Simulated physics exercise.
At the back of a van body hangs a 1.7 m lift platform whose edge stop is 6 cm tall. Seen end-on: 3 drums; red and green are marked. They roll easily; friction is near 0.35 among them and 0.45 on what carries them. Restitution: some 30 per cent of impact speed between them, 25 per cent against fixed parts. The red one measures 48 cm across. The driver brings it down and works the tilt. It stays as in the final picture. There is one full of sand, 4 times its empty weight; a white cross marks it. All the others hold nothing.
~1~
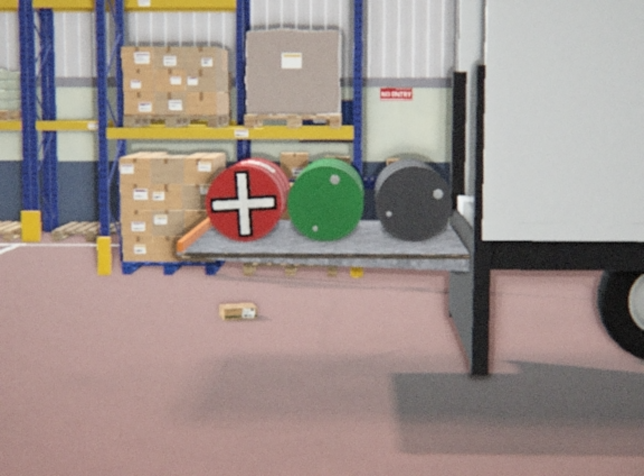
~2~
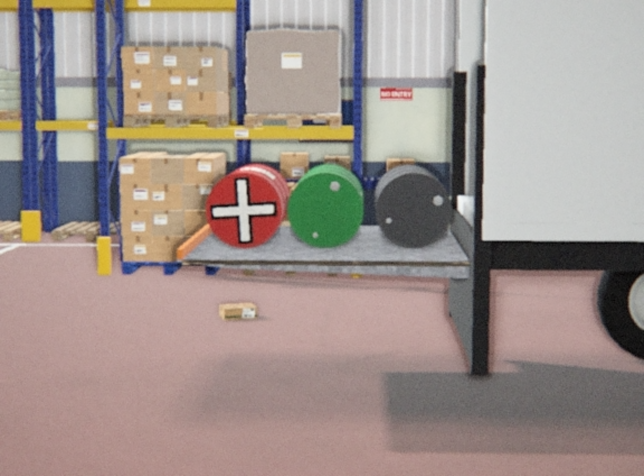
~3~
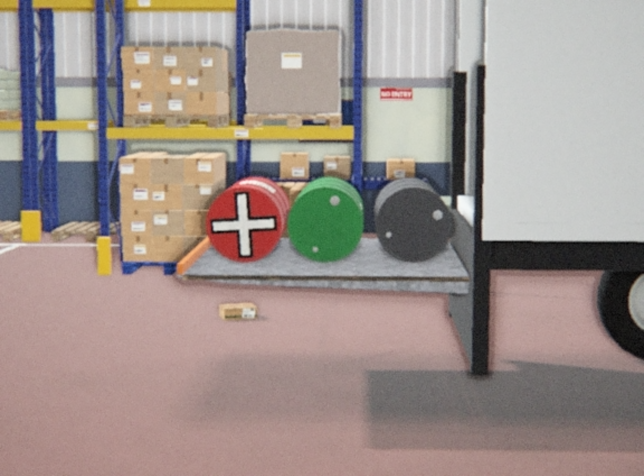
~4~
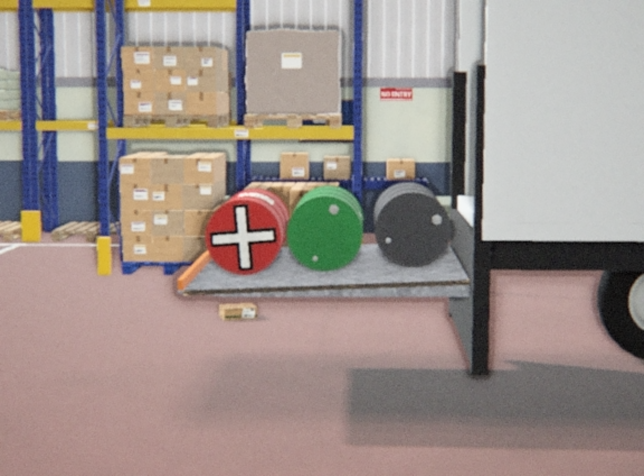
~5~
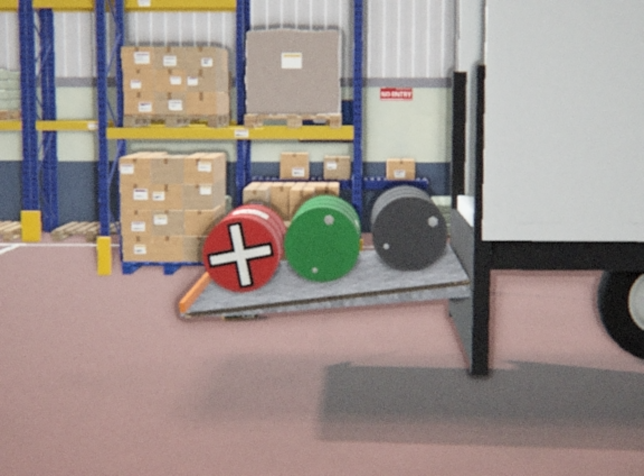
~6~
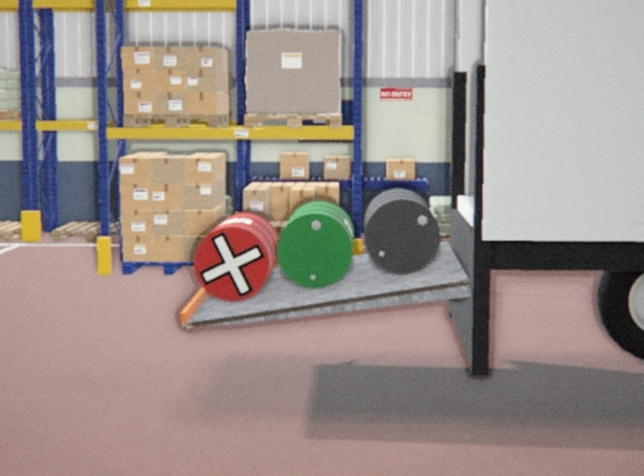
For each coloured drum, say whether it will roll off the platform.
Result - red is kept back, green is kept back.
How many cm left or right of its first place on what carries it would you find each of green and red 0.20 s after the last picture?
Green has shifted 10 left and red 15 left.
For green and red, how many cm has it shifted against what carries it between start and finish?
Green about 20; red about 15.
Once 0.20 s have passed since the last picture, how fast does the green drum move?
Around 0.5 m/s.
Then, 0.20 s past the sixth picture, red is on the plate, 15 cm from the stop, rolling left; green is on the plate, 70 cm from the stop, rolling left; 0 gone from the plate.
Then, 0.40 s past the sixth picture, red is on the plate, 15 cm from the stop; green is on the plate, 60 cm from the stop, rolling right; 0 gone from the plate.
Then, 0.50 s past the sixth picture, red and green as before; 0 gone from the plate.
Finally (1.00 s after the last picture), red is on the plate, 15 cm from the stop; green is on the plate, 65 cm from the stop; 0 gone from the plate.
